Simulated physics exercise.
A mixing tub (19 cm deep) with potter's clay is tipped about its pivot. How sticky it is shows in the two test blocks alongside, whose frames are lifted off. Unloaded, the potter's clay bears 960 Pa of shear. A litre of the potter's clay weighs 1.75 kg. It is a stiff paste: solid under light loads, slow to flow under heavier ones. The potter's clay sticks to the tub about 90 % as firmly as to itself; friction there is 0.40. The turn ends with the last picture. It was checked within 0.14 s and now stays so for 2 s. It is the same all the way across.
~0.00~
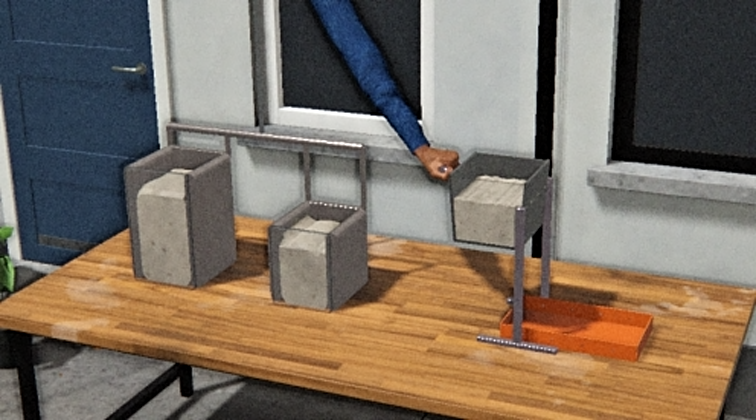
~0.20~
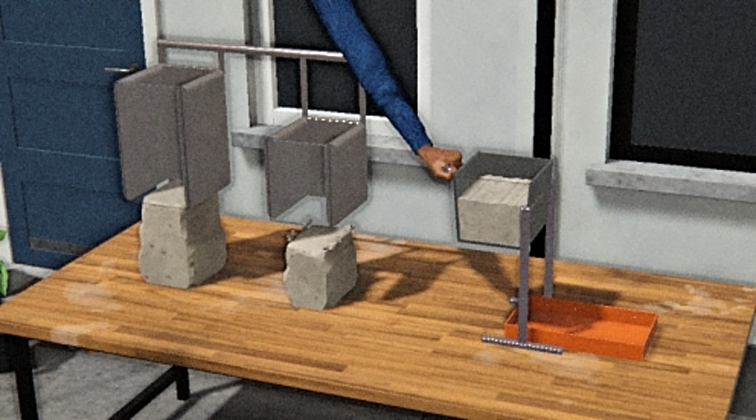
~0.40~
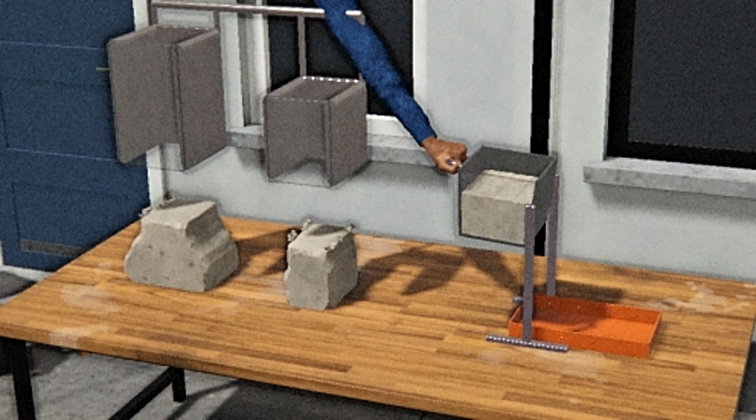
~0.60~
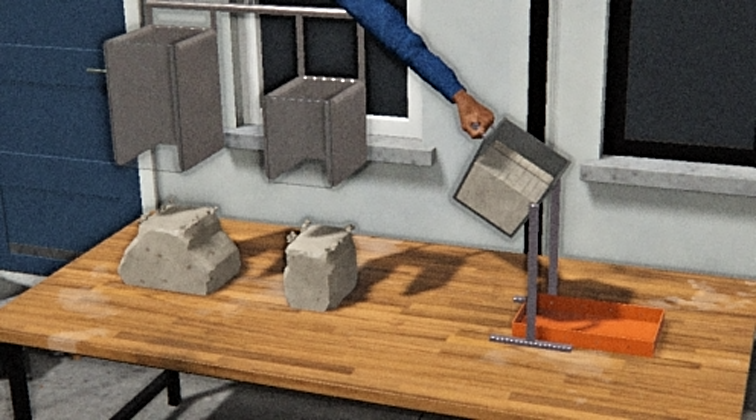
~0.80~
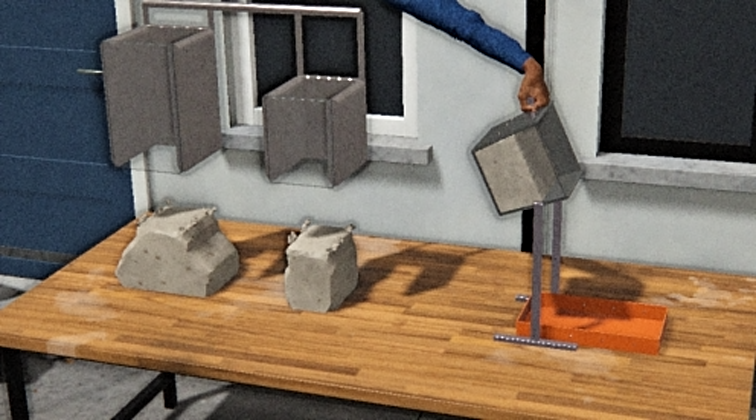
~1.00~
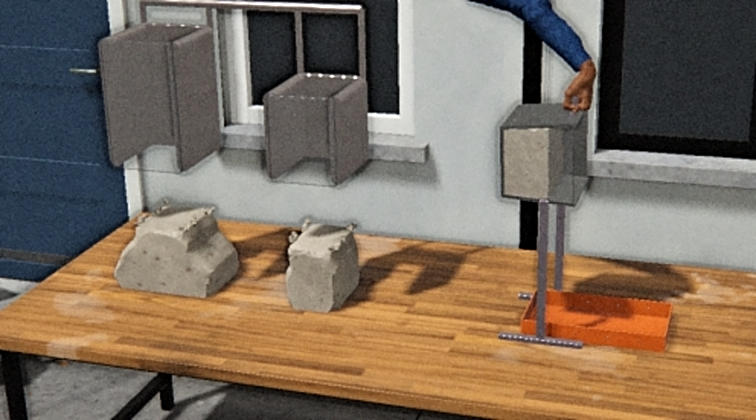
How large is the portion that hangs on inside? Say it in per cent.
Expect roughly 100 %.
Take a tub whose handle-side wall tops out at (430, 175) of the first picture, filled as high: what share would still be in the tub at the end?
Then about 100 %.
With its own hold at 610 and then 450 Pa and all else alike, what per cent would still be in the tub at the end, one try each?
In that order: 100 %, 70 %.
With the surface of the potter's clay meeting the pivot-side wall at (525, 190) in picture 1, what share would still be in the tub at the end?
It would be near 100 %.
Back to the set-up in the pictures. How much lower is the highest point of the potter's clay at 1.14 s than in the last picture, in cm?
Some 0 cm.
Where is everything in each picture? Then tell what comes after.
The first picture shows handle-side rim at (452, 175), tilt 0 degrees; crest of the potter's clay at (458, 199); block heights 33 cm, 21 cm (left to right).
The second picture shows handle-side rim at (456, 175), tilt 0 degrees; crest of the potter's clay at (462, 199); block heights 31 cm, 21 cm (left to right).
The third picture shows handle-side rim at (461, 169), tilt 4 degrees; crest of the potter's clay at (462, 193); block heights 24 cm, 21 cm (left to right).
The fourth picture shows handle-side rim at (486, 141), tilt 31 degrees; crest of the potter's clay at (478, 164); block heights 22 cm, 21 cm (left to right).
The fifth picture shows handle-side rim at (536, 124), tilt 66 degrees; crest of the potter's clay at (514, 137); block heights 22 cm, 21 cm (left to right).
The sixth picture shows handle-side rim at (575, 127), tilt 88 degrees; crest of the potter's clay at (543, 130); block heights 22 cm, 21 cm (left to right).
After 1.14 s, the tub is at 88 degrees and holds 100 %.
After 1.31 s, the tub is at 88 degrees and holds 100 %.
After 1.48 s, the tub is at 88 degrees and holds 100 %.
After 1.65 s, the tub is at 88 degrees and holds 100 %.
After 3.00 s, the tub is at 88 degrees and holds 100 %.
